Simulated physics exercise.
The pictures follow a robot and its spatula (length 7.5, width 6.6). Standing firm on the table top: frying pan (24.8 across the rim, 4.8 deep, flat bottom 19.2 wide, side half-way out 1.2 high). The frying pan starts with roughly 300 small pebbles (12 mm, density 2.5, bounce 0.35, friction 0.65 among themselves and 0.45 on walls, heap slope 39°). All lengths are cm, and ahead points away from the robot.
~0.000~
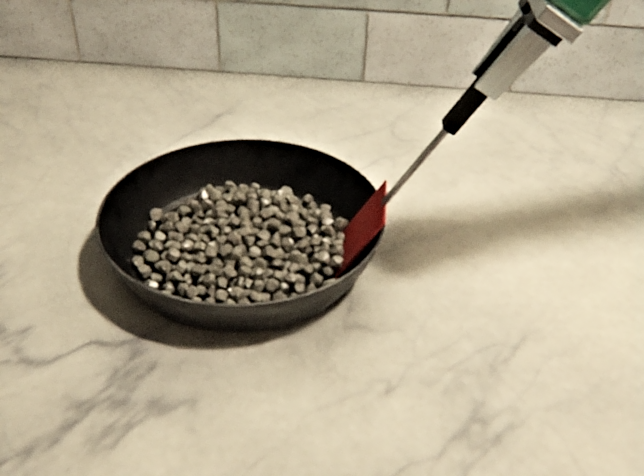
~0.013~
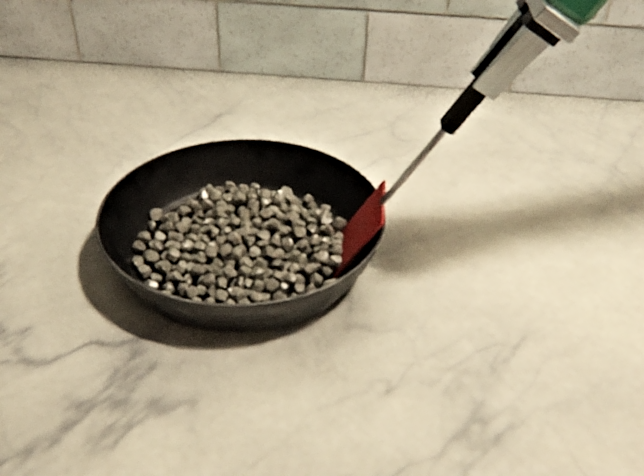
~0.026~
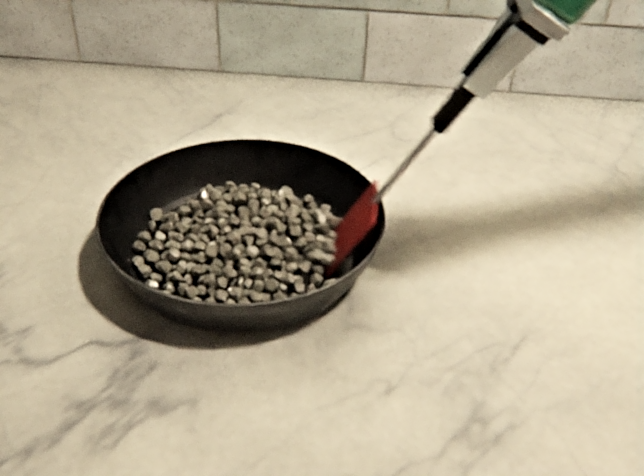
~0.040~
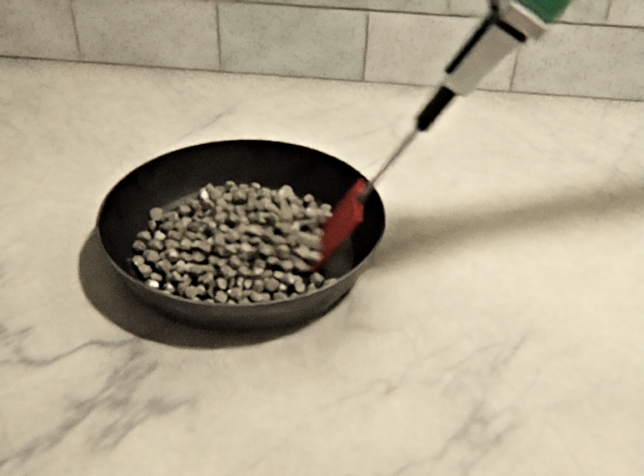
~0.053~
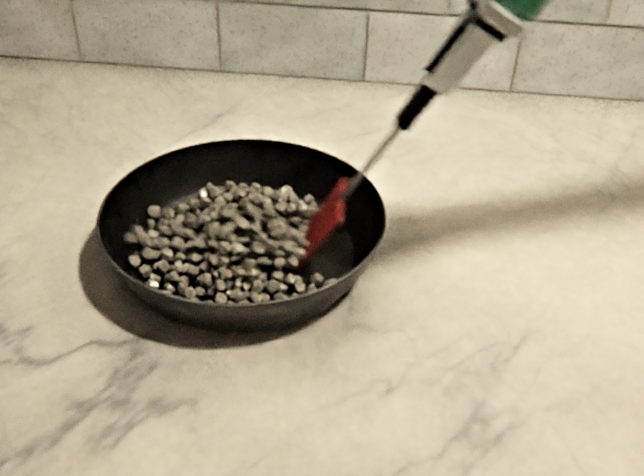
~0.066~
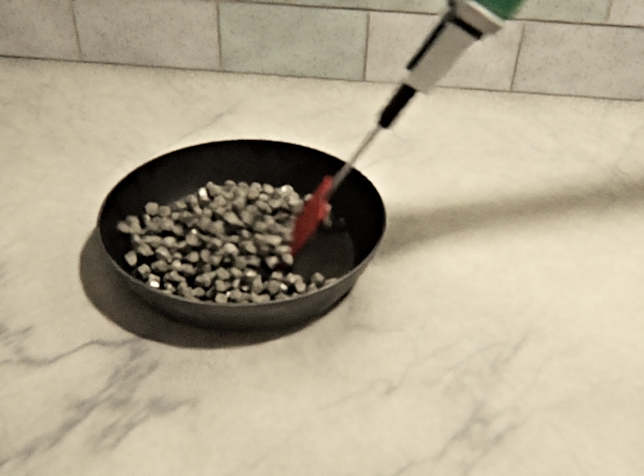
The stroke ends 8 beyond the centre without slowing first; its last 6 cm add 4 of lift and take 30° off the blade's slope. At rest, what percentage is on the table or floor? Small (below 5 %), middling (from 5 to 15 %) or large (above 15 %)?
Share on the table or floor: Middling (from 5 to 15 %).
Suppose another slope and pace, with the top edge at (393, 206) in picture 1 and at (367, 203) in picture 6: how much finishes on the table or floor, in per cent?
Some 0 per cent.
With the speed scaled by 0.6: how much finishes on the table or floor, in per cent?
Some 5 per cent.
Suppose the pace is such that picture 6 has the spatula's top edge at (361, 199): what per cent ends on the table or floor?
About 0 per cent.
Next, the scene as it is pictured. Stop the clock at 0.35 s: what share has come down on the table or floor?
Roughly 8 per cent.
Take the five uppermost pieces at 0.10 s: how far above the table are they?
Roughly 5 cm.
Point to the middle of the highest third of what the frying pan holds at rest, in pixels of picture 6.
Around (153, 226).
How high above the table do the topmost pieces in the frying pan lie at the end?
Roughly 4.5 cm.
By 0.10 s, sloping 60°, highest piece 5 above the table; 296 in the frying pan.
By 0.13 s, sloping 50°, highest piece 6 above the table; 296 in the frying pan.
By 0.35 s, sloping 30°, highest piece 6 above the table; 265 in the frying pan, 26 on the table or floor, 5 on the blade or in flight.
By 1.40 s, sloping 30°, highest piece 4 above the table; 265 in the frying pan, 31 on the table or floor.
Final count, 265 in the frying pan, 31 on the table or floor. That is 10 % on the table or floor.
